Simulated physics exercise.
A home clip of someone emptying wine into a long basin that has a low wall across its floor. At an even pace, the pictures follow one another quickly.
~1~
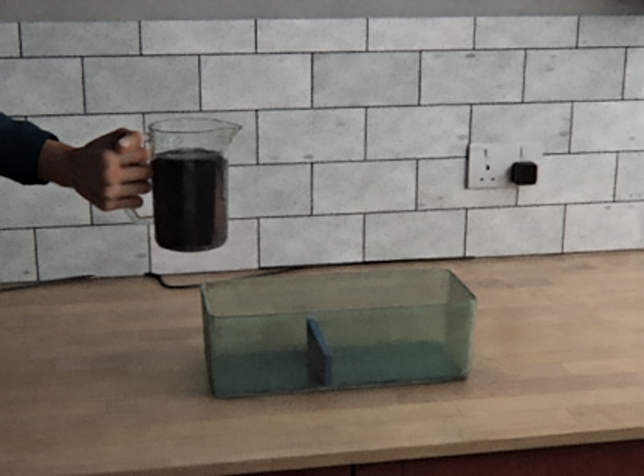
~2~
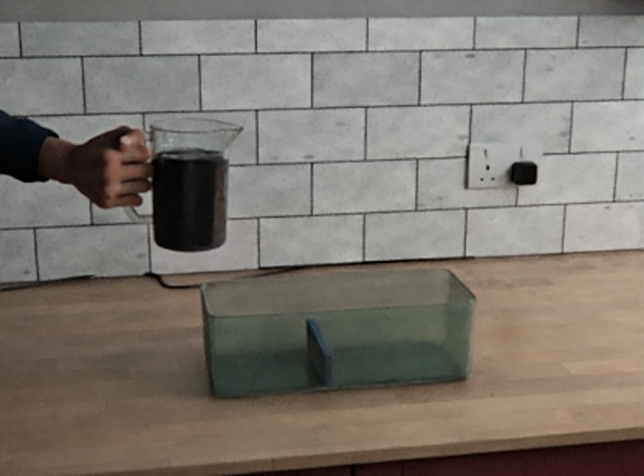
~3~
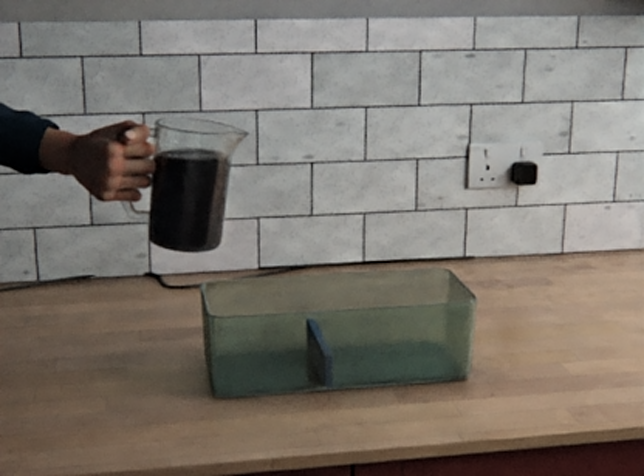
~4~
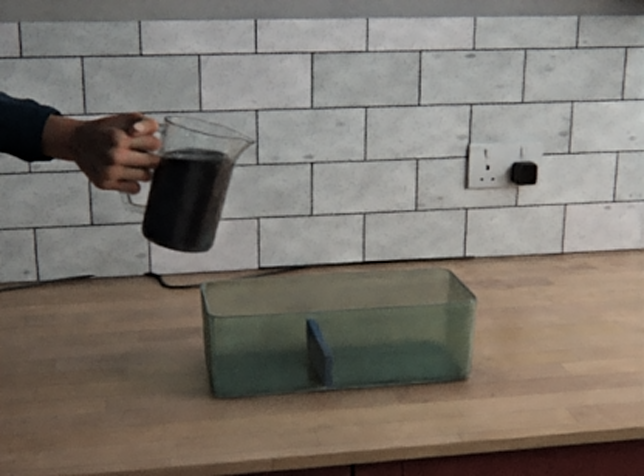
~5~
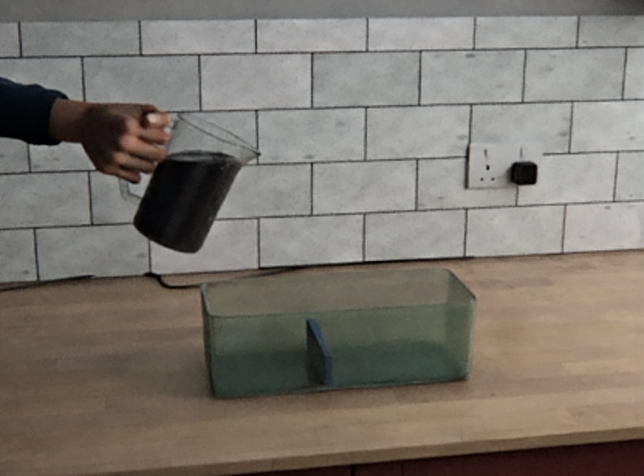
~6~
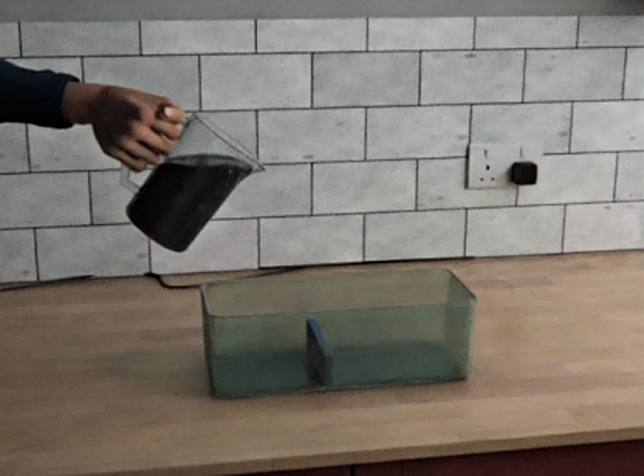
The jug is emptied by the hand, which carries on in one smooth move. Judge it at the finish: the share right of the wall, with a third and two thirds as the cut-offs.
At the finish, the right of the wall has under a third.
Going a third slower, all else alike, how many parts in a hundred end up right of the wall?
It comes to near 20 per cent.
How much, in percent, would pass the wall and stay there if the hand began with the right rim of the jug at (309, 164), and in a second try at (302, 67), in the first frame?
Roughly 95 % and 85 %.
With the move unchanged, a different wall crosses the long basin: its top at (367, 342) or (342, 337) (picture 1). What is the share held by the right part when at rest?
15 % and 5 %, roughly.
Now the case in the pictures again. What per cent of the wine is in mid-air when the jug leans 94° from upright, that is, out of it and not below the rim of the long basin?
It's close to 20 per cent.
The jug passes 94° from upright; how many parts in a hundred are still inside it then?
Close to 75 parts in a hundred remain.
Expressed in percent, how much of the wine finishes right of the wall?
I'd put it at around 15 %.
A moment on, the jug is tipped on its side and 73 per cent is still to pour, 6 is left of the wall and 2 right of it.
Next, the jug is tipped right over and 25 per cent is still to pour, 48 is left of the wall and 6 right of it.
Then the jug is tipped right over and 4 per cent is still to pour, 69 is left of the wall and 13 right of it.
Later the jug is tipped right over and 0 per cent is still to pour, 77 is left of the wall and 15 right of it.
In the end 77 per cent lies left of the wall, 16 right of it and 7 outside.
